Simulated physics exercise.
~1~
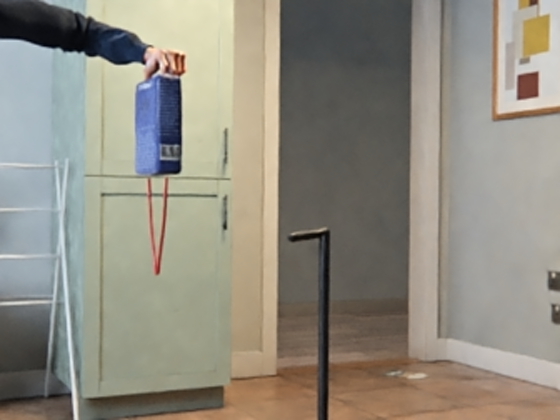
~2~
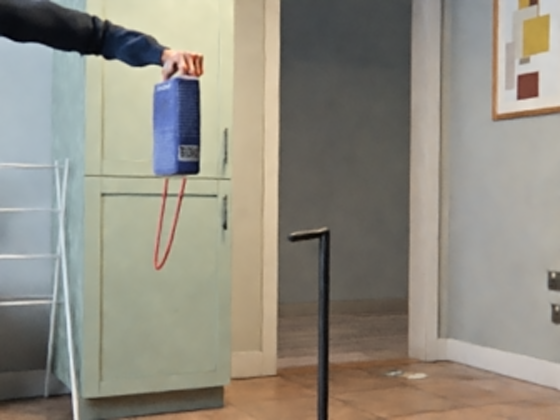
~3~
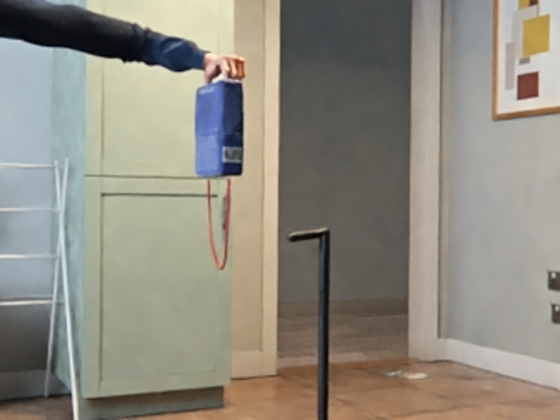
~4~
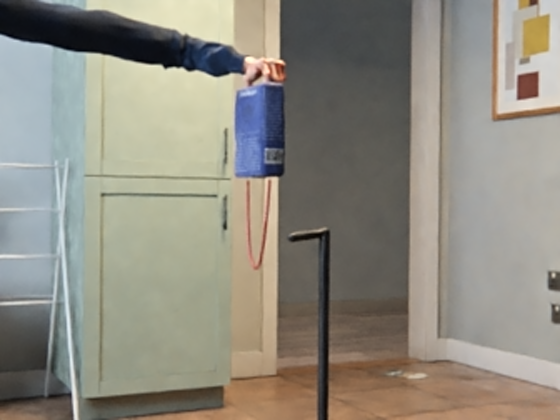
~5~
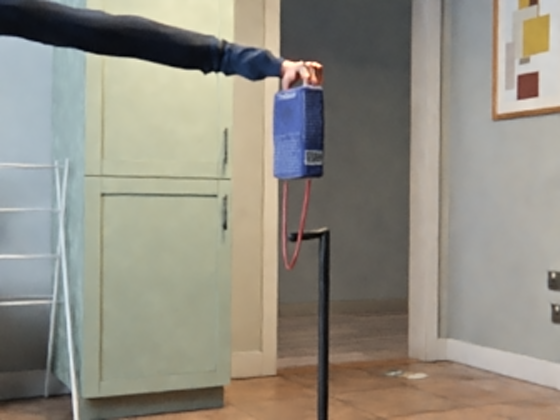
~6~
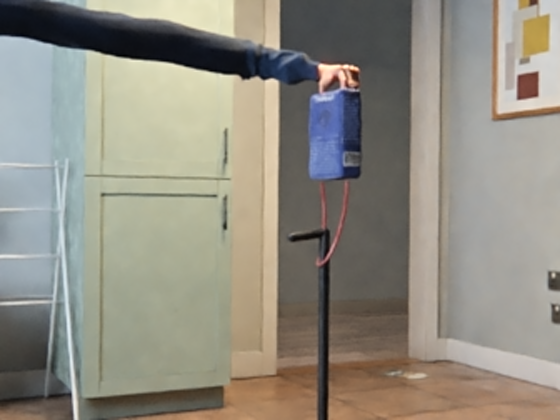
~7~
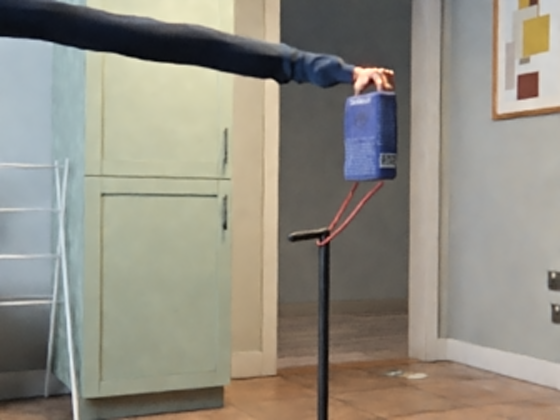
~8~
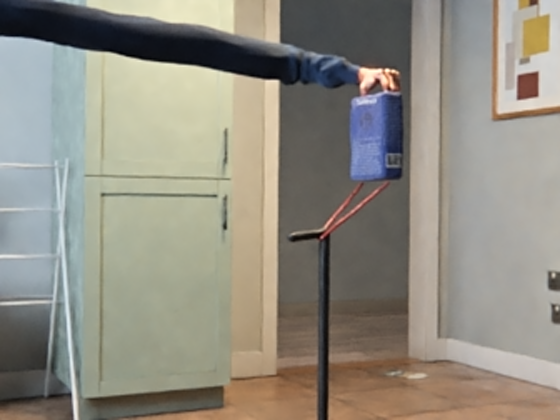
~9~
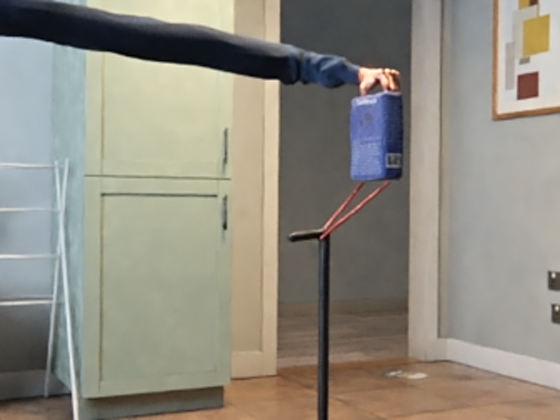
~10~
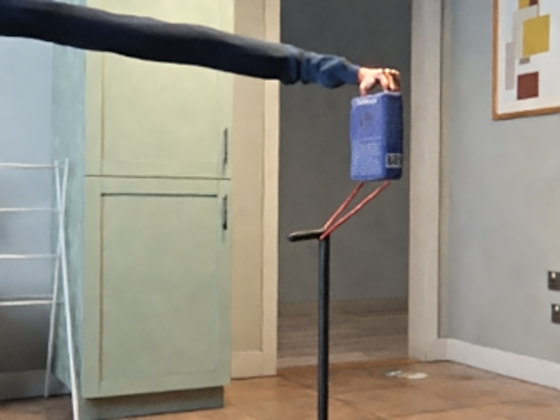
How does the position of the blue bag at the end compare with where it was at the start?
At the start the blue bag is held on the left, in front of the green cupboard. By the end it is to the right of the black post, in front of the doorway, at about the same height.
